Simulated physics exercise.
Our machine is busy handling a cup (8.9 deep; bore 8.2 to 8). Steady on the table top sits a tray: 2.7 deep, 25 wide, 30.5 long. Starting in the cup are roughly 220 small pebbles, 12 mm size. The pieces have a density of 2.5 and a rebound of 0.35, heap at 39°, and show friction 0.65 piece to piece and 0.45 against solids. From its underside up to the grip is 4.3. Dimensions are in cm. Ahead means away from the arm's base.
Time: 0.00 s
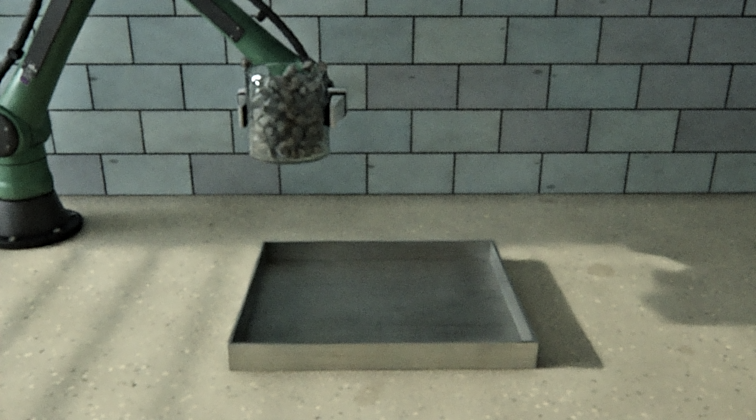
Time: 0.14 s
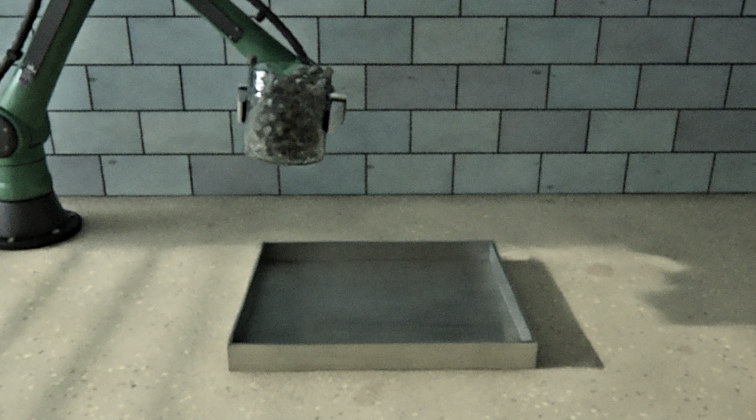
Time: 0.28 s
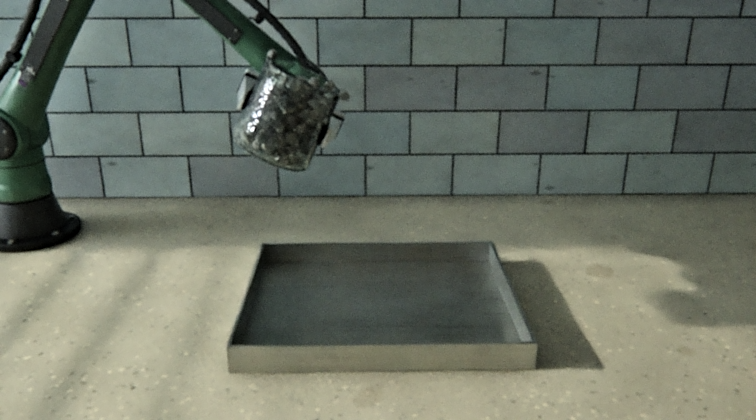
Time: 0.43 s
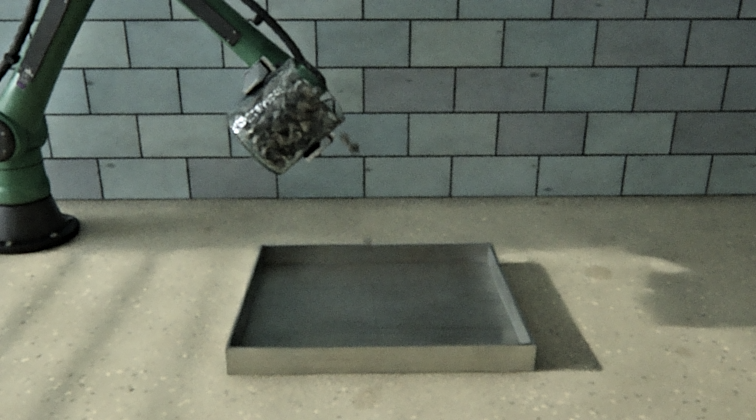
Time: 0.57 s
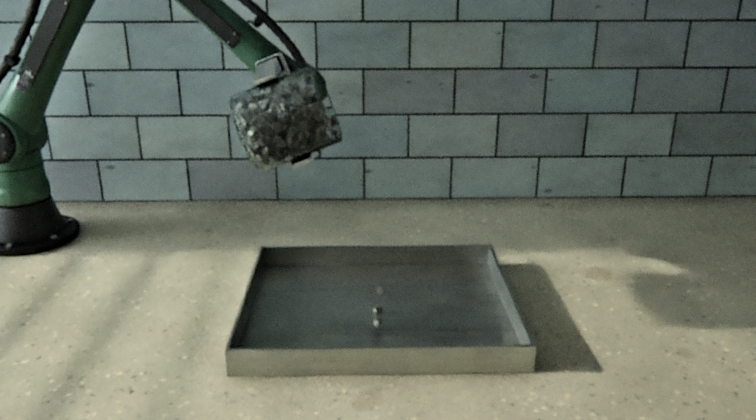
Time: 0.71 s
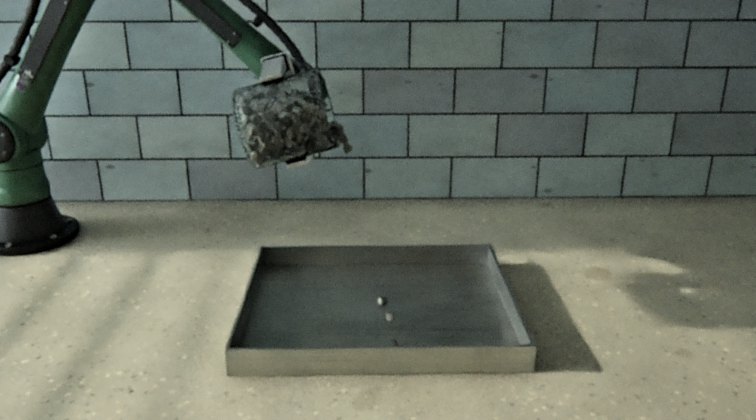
The clip shows a green robotic arm holding a clear cup of small pebbles above a rectangular tray, then steadily tilting it to the right until it lies nearly sideways, as a few pebbles drop into the tray.
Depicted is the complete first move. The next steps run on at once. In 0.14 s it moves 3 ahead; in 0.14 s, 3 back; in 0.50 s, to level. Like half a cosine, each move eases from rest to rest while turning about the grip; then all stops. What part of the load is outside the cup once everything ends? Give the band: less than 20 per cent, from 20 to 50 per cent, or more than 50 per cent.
The band is less than 20 per cent.
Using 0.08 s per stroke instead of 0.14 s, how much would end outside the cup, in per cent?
That would give around 35 per cent.
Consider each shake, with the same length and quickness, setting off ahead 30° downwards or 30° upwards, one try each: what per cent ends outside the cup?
You'd get some 5 per cent with the first setting and some 15 per cent with the second.
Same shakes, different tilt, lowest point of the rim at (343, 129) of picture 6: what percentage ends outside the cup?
I'd put it at roughly 5 %.
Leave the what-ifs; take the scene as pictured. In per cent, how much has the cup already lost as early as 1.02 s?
Near 10 in a hundred parts have gone so far.
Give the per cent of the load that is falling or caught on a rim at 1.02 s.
Estimated fraction: Near 8 %.
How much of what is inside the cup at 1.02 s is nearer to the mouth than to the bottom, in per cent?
Roughly 45 per cent.
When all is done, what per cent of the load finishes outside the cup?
Around 15 in a hundred.
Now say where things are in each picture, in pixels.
The first frame shows cup middle at (288, 113), level; upper third of the load around (287, 95), from x 245 to 325, top at y 65; 215 in the cup.
The second frame shows cup middle at (287, 114), tilted 7° forward; upper third of the load around (286, 95), from x 250 to 330, top at y 60.
The third frame shows cup middle at (287, 115), tilted 26° forward; upper third of the load around (286, 97), from x 245 to 345, top at y 55; 214 in the cup, 1 in flight or on a rim.
The fourth frame shows cup middle at (286, 117), tilted 50° forward; upper third of the load around (285, 101), from x 240 to 370, top at y 80; 212 in the cup, 3 in flight or on a rim.
The fifth frame shows cup middle at (286, 119), tilted 69° forward; upper third of the load around (281, 104), from x 240 to 380, top at y 85; 212 in the cup, 3 in the tray.
The sixth frame shows cup middle at (286, 119), tilted 76° forward; upper third of the load around (278, 105), from x 245 to 395, top at y 85; 211 in the cup, 3 in the tray, 1 in flight or on a rim.
By 1.02 s, tilted 75° forward, highest piece 26 above the table; 189 in the cup, 8 in the tray, 18 in flight or on a rim.
By 1.33 s, tilted 17° forward, highest piece 28 above the table; 185 in the cup, 30 in the tray.
By 1.69 s, level, highest piece 28 above the table; 185 in the cup, 30 in the tray.
By 2.74 s, level, highest piece 28 above the table; 185 in the cup, 30 in the tray.
Final count, 185 in the cup, 30 in the tray. That is 14 % outside the cup.
